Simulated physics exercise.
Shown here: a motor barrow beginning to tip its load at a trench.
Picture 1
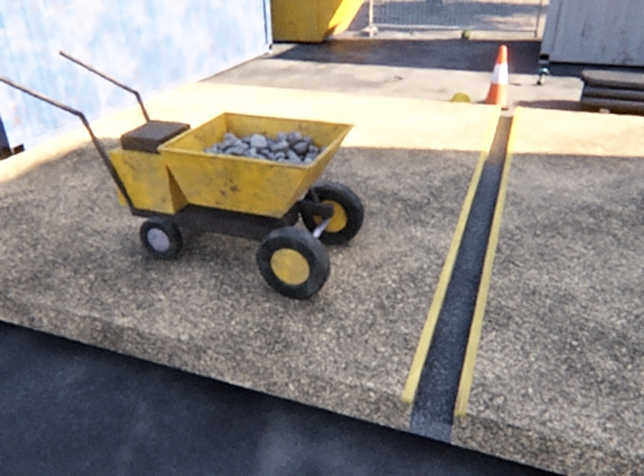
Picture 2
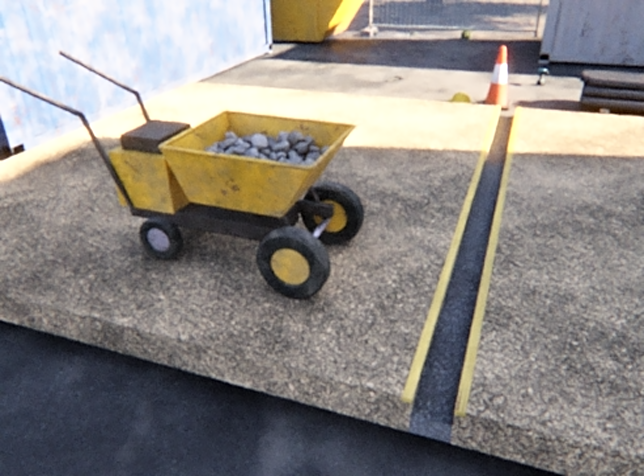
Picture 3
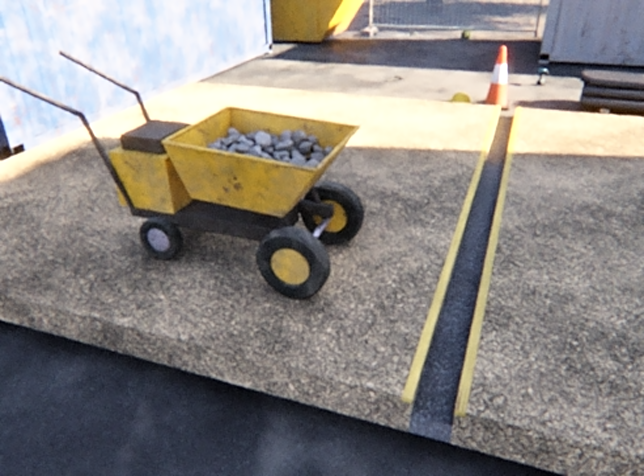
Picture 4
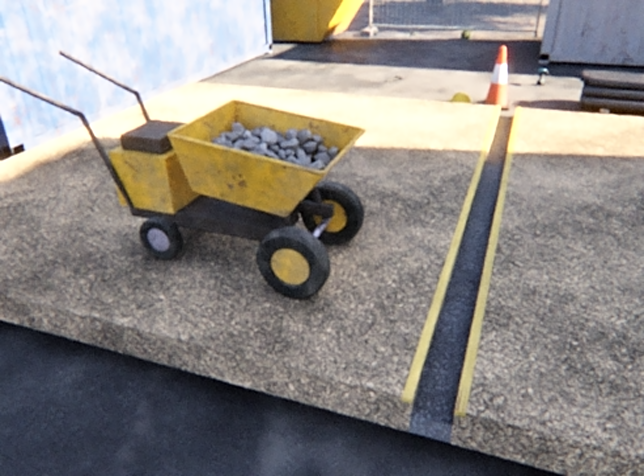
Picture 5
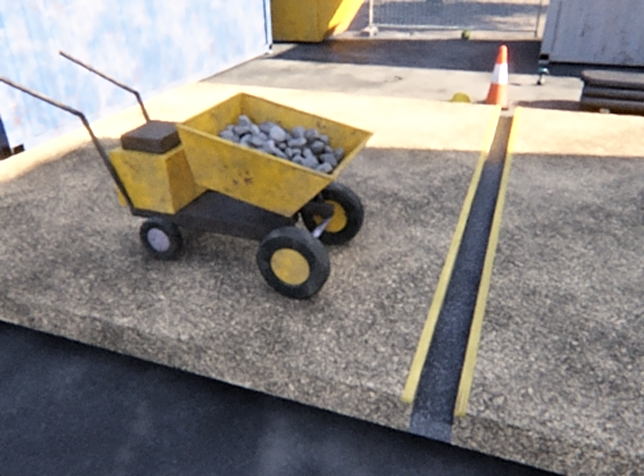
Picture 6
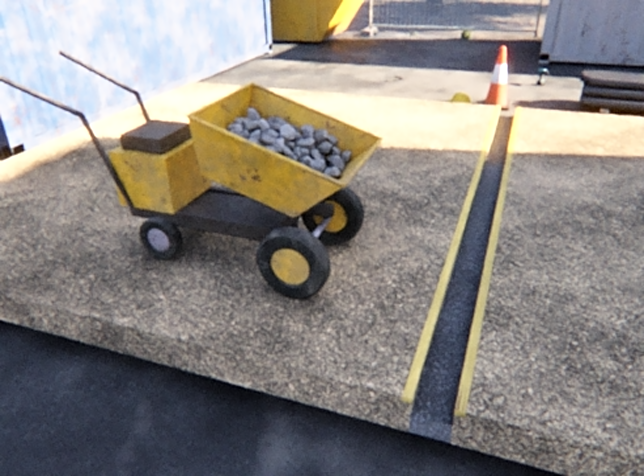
The yellow skip of a small motor barrow, loaded with grey broken stones, starts out level on a rough slab beside a narrow dark trench edged in yellow. It tilts gradually forward to the right, its rear rising and front lip lowering, while the wheels and handles stay still.
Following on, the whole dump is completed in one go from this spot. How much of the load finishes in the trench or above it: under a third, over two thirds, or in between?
I'd say between one and two thirds of it lands in the trench.
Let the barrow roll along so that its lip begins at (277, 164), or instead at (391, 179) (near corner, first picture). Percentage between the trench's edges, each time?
Result: 30 in a hundred, then 10 in a hundred.
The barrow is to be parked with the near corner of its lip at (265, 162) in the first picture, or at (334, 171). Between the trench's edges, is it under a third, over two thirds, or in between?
The first stop gives below one third, while the second gives in the middle band.
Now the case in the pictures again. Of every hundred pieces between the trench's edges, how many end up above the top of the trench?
It works out at about 40 percent.
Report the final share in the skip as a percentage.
It ends up near 5 per cent.
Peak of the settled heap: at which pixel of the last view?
About (427, 266).
Shortly afterwards, skip tipped steeply; the whole lot in the skip.
Next, skip tipped steeply; all but a few in the skip; only a few short of the trench; only a few in or heaped over the trench; only a few falling.
Some moments later, skip tipped right over; near a quarter in the skip; near a quarter short of the trench; near a third in or heaped over the trench; a little beyond it.
In the end, skip tipped right over; a little in the skip; near half short of the trench; near half in or heaped over the trench; a little beyond it.
